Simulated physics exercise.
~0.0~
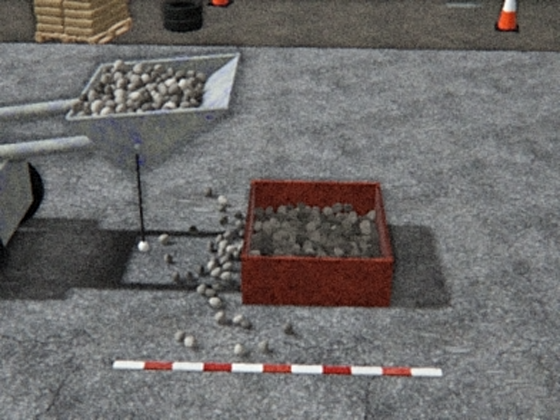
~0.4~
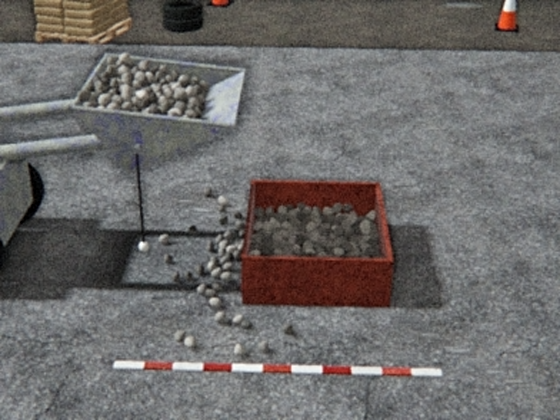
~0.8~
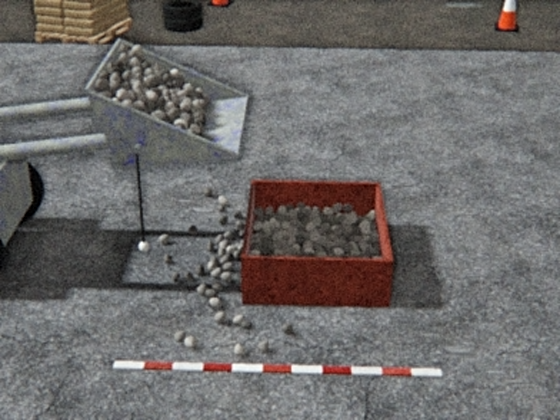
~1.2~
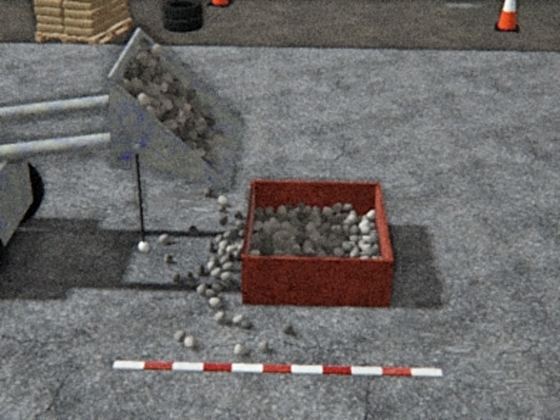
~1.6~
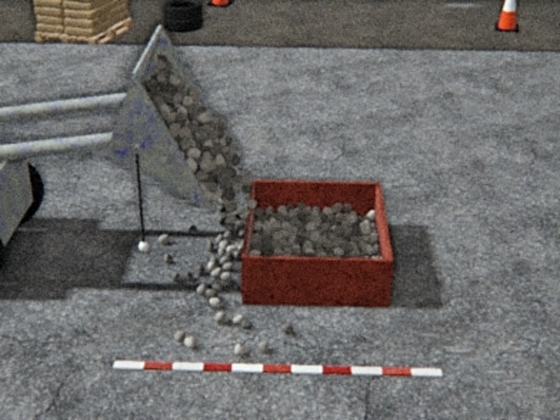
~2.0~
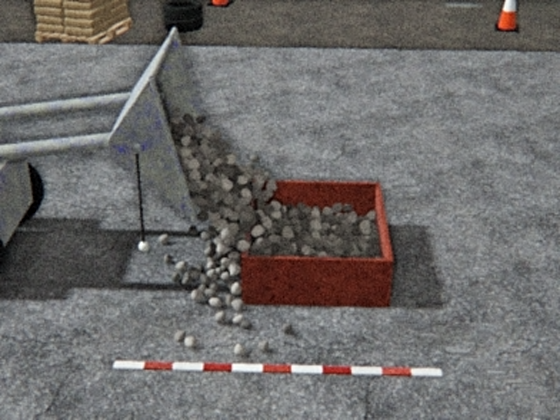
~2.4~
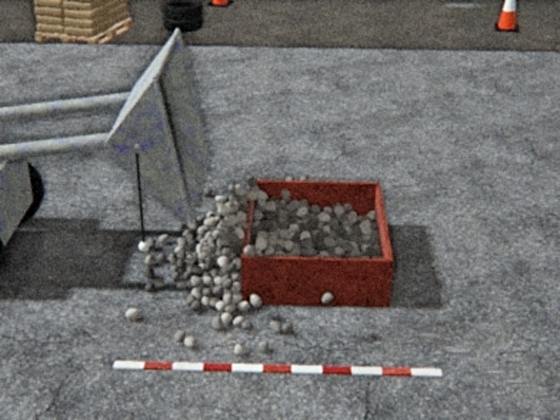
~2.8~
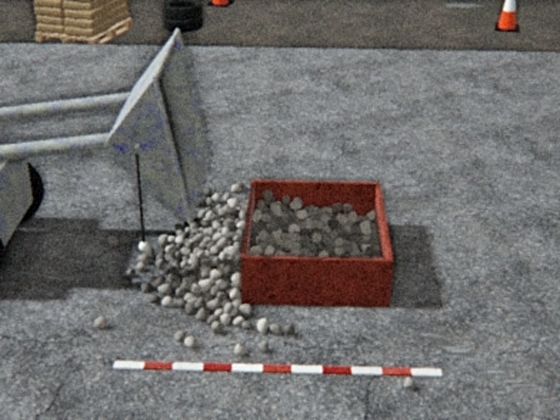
On grey paving, a loader bucket tips cobbles, most piling left of the red bin.
